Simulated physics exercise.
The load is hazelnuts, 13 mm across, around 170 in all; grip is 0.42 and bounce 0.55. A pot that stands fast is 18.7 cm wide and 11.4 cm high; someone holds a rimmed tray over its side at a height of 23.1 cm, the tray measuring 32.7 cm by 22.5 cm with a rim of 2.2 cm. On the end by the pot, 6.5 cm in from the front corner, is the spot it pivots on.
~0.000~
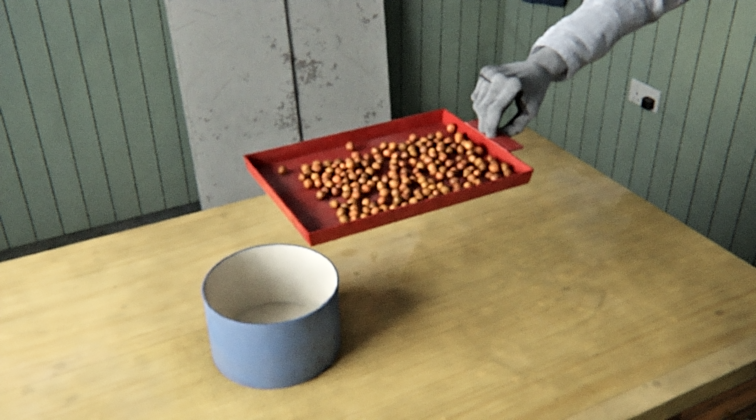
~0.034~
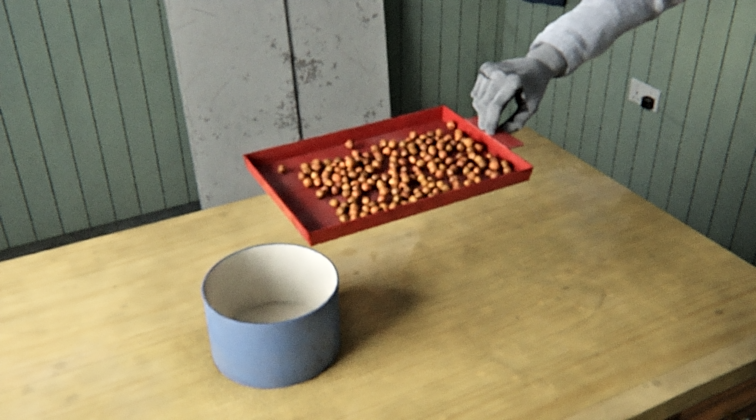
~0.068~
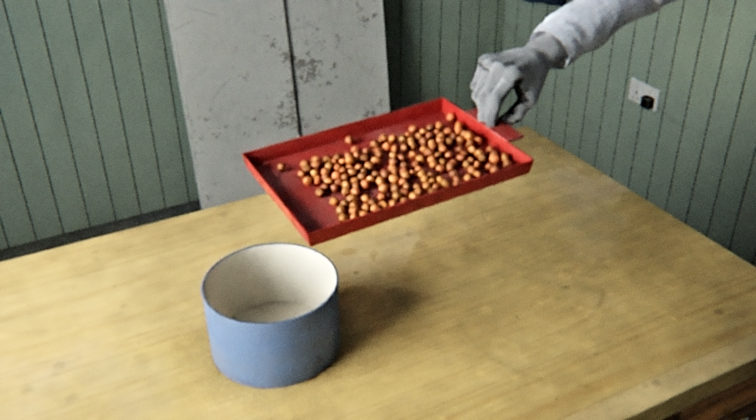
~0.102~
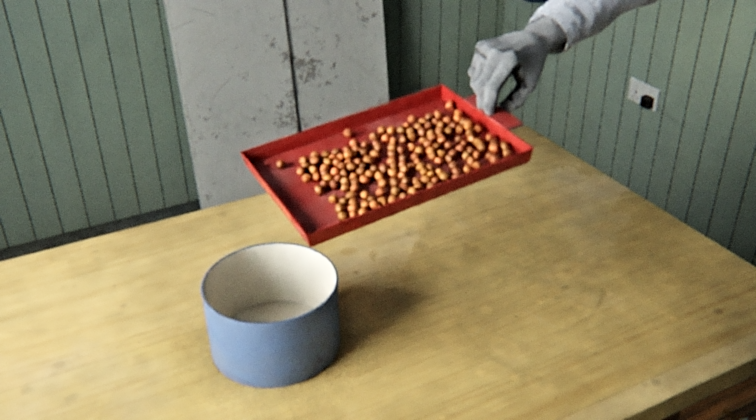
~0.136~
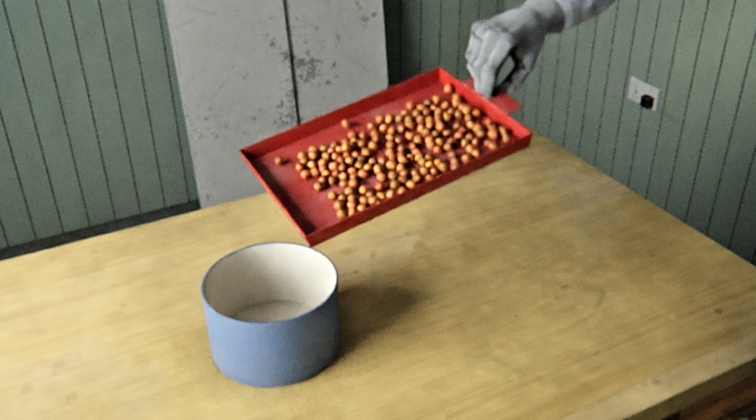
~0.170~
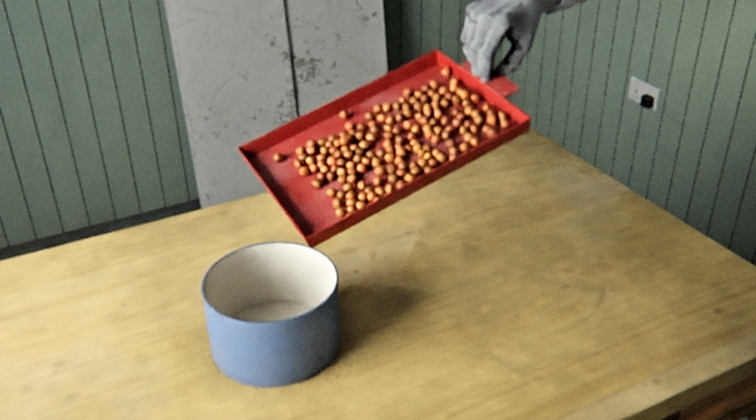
A grey hand at the upper right raises the handle end of a red rimmed tray, tilting it gradually and then more steeply toward its lower left end, while the many orange-brown hazelnuts on it stay spread out. A blue pot with a cream inside stands still below left on a pale wooden table. The fixed view looks down across a room with green panelled walls, a grey panel and a socket.
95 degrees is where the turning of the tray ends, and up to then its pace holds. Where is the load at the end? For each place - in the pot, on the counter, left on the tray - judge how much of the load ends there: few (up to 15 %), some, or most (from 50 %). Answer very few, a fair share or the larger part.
Pot: A fair share; counter: The larger part; left on the tray: Very few.
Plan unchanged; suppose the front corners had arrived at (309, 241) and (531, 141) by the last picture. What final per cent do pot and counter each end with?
That works out as pot 5 and counter 95.
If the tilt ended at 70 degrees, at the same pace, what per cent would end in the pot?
It would be near 10 per cent.
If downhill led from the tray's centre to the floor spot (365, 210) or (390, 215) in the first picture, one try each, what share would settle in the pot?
Around 5 % for the first direction, around 5 % for the second.
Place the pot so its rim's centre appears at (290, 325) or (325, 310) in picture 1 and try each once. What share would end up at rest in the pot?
Close to 75 in a hundred, then close to 30 in a hundred.
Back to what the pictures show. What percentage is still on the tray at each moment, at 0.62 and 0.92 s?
Earlier moment 90, later moment 5.
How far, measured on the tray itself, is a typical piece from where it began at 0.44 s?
Roughly 6 cm.
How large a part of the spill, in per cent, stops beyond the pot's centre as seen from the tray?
About 90 per cent.
After 0.44 s, tilt 55 degrees; the tray holds 100 %, the pot 0 %.
After 0.62 s, tilt 82 degrees; the tray holds 90 %, the pot 0 %.
After 0.92 s, tilt 95 degrees; the tray holds 5 %, the pot 20 %.
In the end, at 2.1 s, pot 25 %, counter 75 %, tray 0 %.
